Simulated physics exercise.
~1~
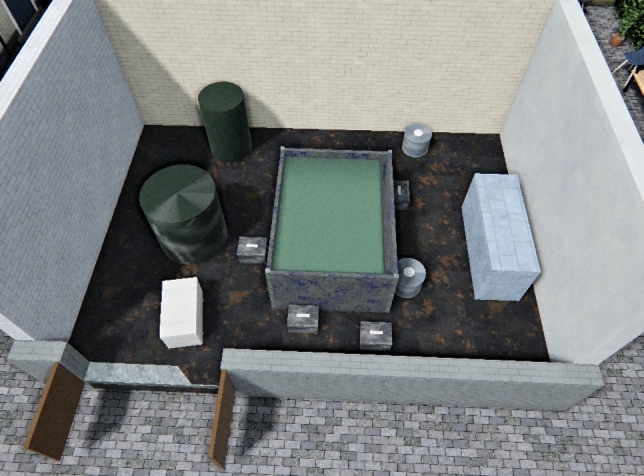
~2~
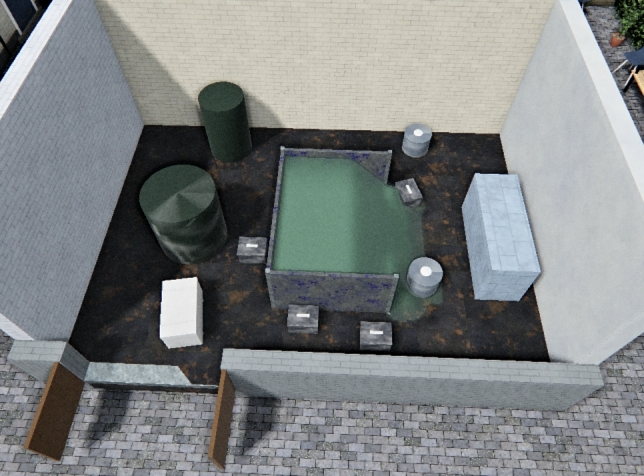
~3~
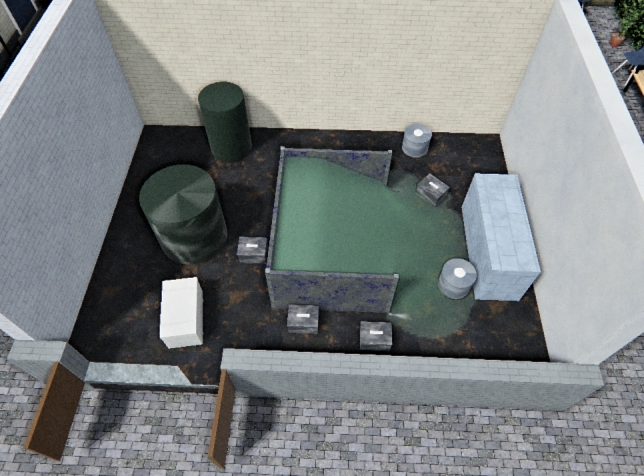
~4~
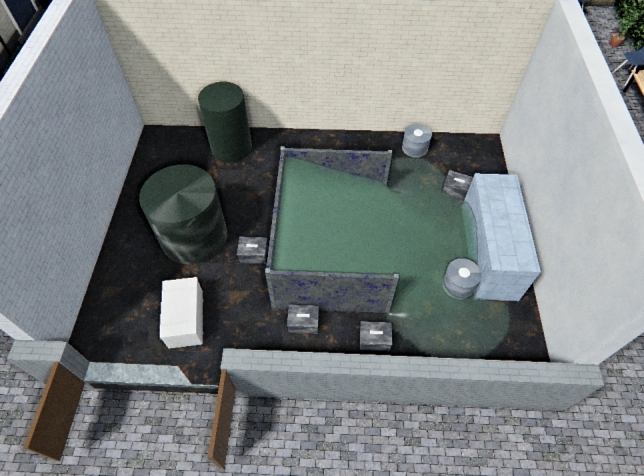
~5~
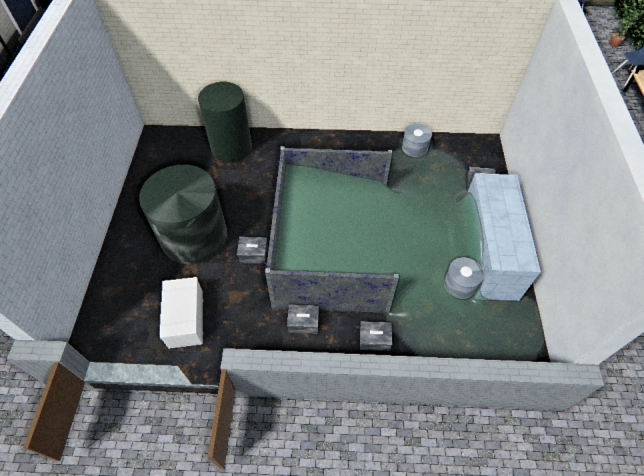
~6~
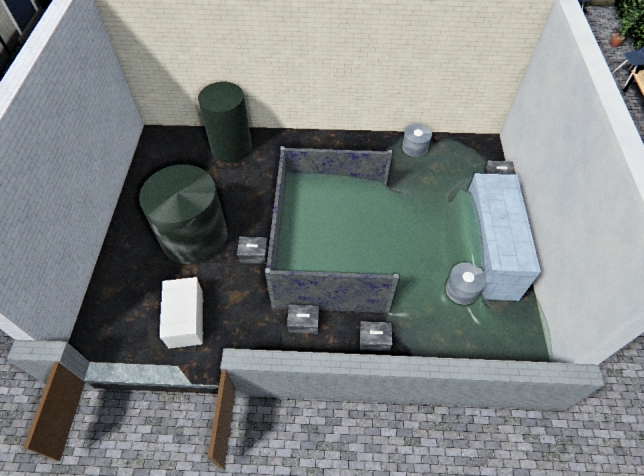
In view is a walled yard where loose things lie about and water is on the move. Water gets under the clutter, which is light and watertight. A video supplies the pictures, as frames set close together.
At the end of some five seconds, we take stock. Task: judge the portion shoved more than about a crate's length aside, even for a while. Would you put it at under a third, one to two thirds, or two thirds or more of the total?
I would put it at two thirds or more of the total.
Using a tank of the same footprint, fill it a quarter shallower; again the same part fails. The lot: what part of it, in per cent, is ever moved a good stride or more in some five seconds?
Around 90 in a hundred.
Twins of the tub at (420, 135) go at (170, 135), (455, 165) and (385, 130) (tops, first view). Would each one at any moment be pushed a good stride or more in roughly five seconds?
Listed in sequence, the answers are remains nearby, displaced a stride and displaced a stride.
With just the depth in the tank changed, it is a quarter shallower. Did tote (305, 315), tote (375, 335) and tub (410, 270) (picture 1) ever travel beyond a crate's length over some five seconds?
Going through them in turn, I'd say got there, then got there, then got there.
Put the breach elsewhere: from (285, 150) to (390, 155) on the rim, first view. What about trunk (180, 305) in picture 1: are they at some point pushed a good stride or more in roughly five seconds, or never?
Lab note - this item: Full stretch not covered.
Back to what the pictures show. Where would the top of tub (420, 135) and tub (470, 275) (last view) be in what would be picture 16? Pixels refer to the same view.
Estimated: (373, 124); (455, 314).
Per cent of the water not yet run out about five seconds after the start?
Around 98 in a hundred.
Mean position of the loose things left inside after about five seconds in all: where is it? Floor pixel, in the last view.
What remains is centred near (249, 248).
A moment on, 2 of 8 are well off their spots; 2 afloat.
Next, 3 of 8 are well off their spots; 3 afloat.
Later, 6 of 8 are well off their spots; 3 afloat.
In the end, 7 of 8 are well off their spots, and 7 have been at some point; 2 afloat.
